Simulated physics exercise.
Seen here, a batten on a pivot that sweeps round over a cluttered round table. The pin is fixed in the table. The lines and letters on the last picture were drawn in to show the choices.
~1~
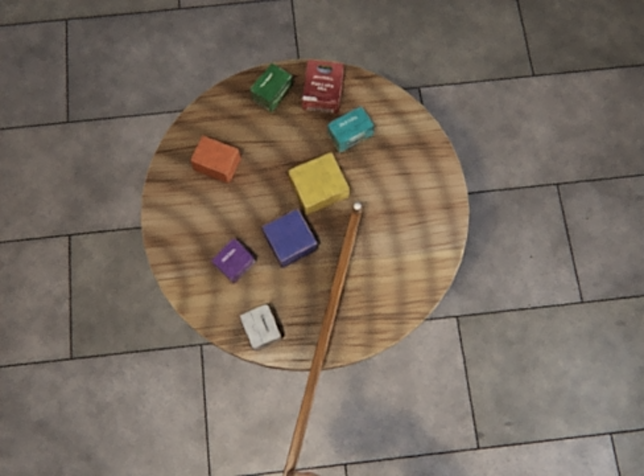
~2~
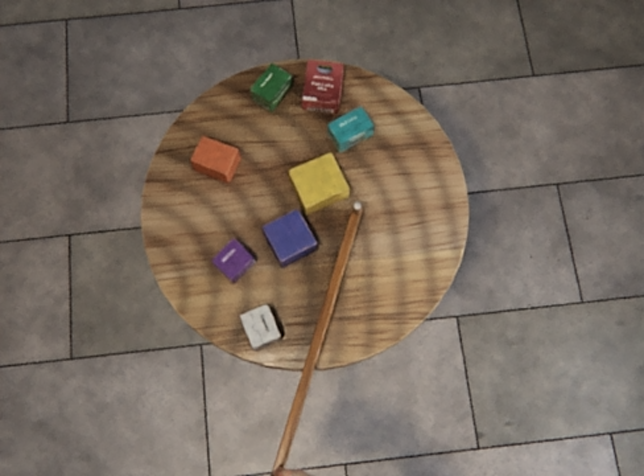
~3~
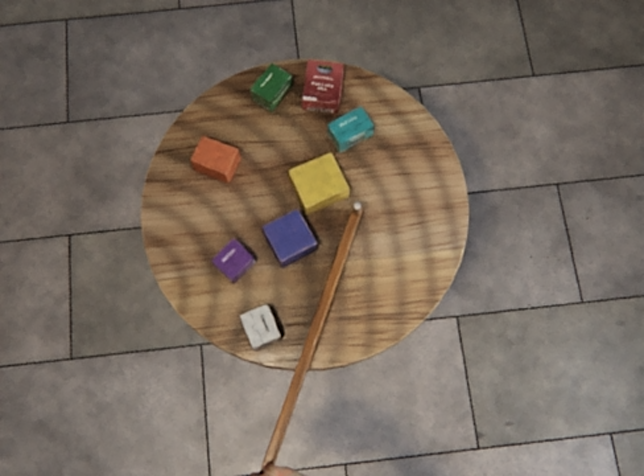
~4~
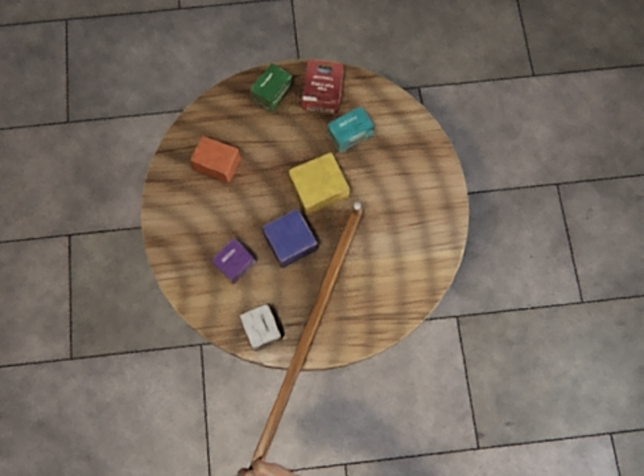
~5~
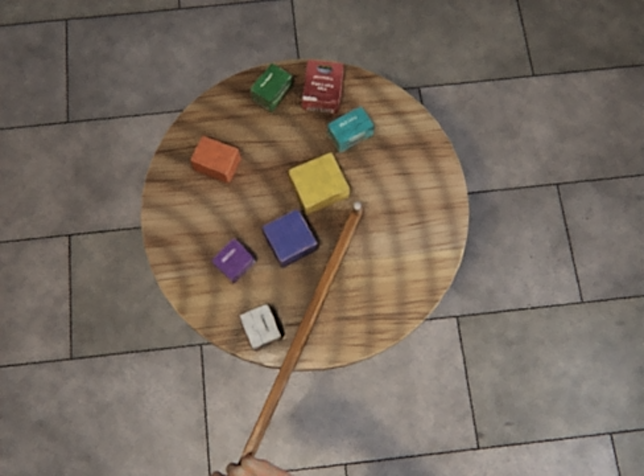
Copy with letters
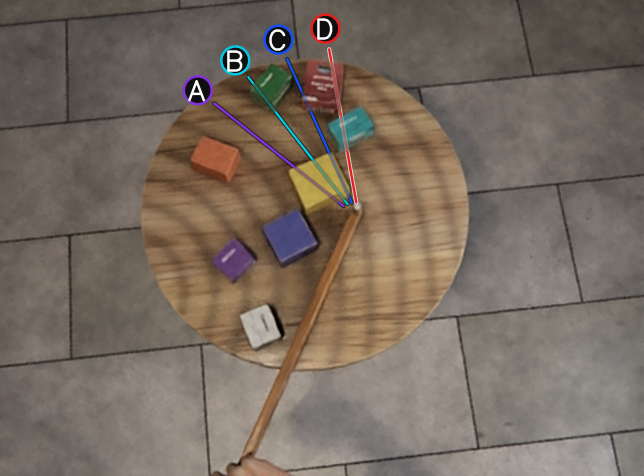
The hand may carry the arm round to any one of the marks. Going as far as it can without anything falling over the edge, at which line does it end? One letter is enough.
No farther than A.
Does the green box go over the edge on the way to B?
Yes.
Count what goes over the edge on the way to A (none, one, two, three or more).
The count is none.
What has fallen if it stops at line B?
The green box.
On the copy, A at (277, 154); B at (297, 139); C at (318, 128); D at (342, 123).
On A. First, arm (263, 258); white packet (206, 269); purple box (235, 258).
Then, arm (255, 193); orange block (220, 143); white packet (208, 171).
Finally, arm (278, 149); green box (295, 65); red packet (326, 85); nothing has fallen.
By contrast, B drops the green box; C drops the orange block and green box; D drops the red packet, orange block and green box.
